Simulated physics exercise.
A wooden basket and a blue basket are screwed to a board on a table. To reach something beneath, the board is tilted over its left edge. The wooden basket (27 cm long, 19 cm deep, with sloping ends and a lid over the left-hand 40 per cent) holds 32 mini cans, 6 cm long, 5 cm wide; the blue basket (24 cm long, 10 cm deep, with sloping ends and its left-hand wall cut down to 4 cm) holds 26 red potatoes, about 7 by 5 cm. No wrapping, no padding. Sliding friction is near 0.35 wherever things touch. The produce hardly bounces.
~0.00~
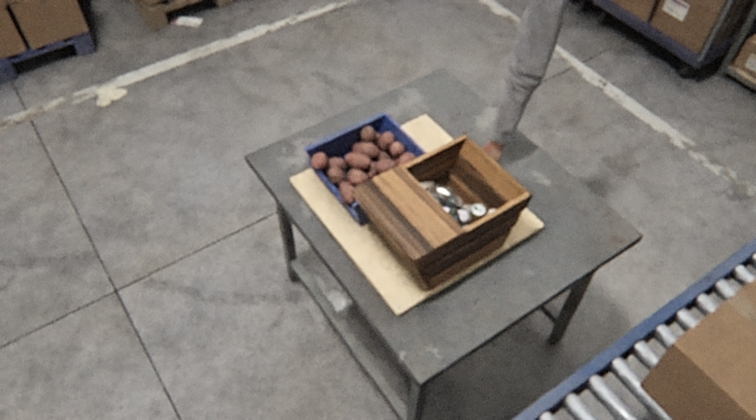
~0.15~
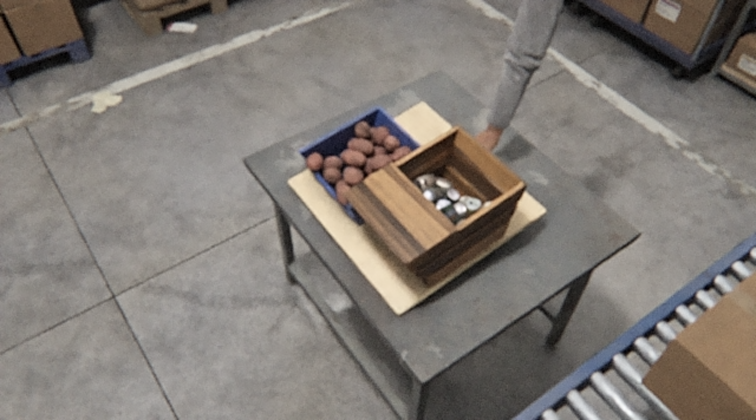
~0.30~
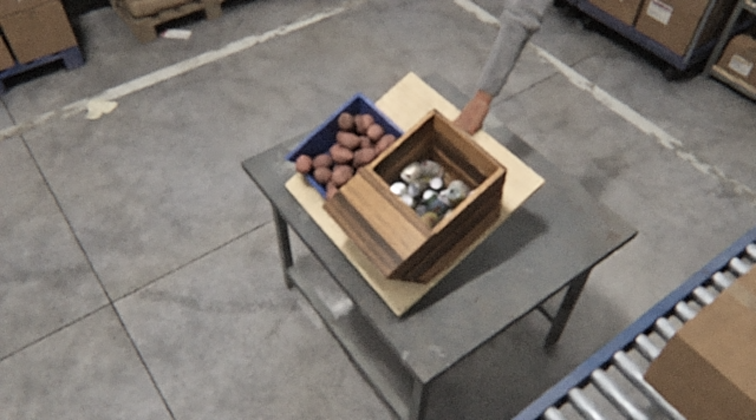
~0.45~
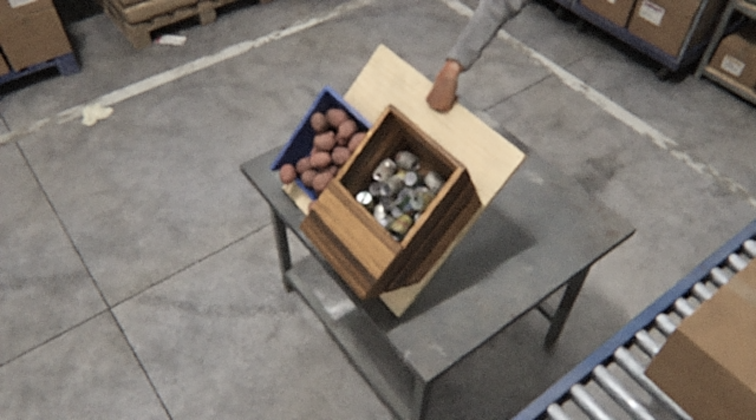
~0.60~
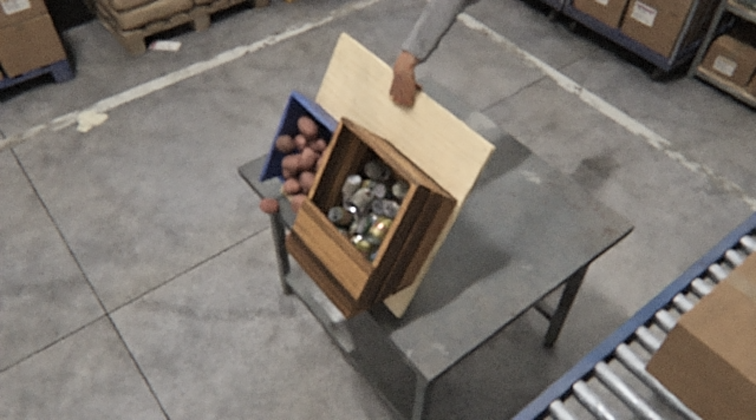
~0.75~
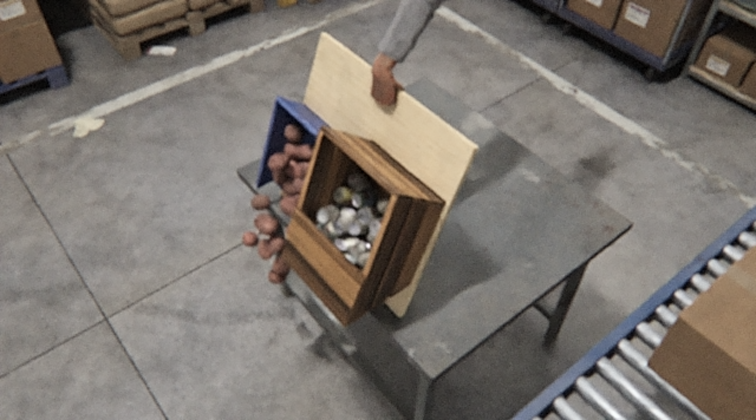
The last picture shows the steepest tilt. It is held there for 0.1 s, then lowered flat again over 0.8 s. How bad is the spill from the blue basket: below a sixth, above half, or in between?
Out of the blue basket go upwards of half of the red potatoes.
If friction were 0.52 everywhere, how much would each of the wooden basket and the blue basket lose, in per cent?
In that case wooden basket 0, blue basket 80 per cent.
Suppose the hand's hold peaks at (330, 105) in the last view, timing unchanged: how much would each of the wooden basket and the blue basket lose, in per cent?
Then wooden basket 0, blue basket 100 per cent.
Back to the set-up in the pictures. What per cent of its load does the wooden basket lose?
About: Wooden basket 0 per cent.
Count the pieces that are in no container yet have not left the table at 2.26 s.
Some 1 pieces.
After 0.99 s, tilt 63°; 0 of 32 out of the wooden basket and 17 of 26 out of the blue basket.
After 1.29 s, tilt 29°; 0 of 32 out of the wooden basket and 21 of 26 out of the blue basket.
After 1.71 s, tilt 0°; 0 of 32 out of the wooden basket and 21 of 26 out of the blue basket.
When it is over (at 2.26 s), 0 of 32 out of the wooden basket and 21 of 26 out of the blue basket. Asked share, 21 of 26, 81 per cent.
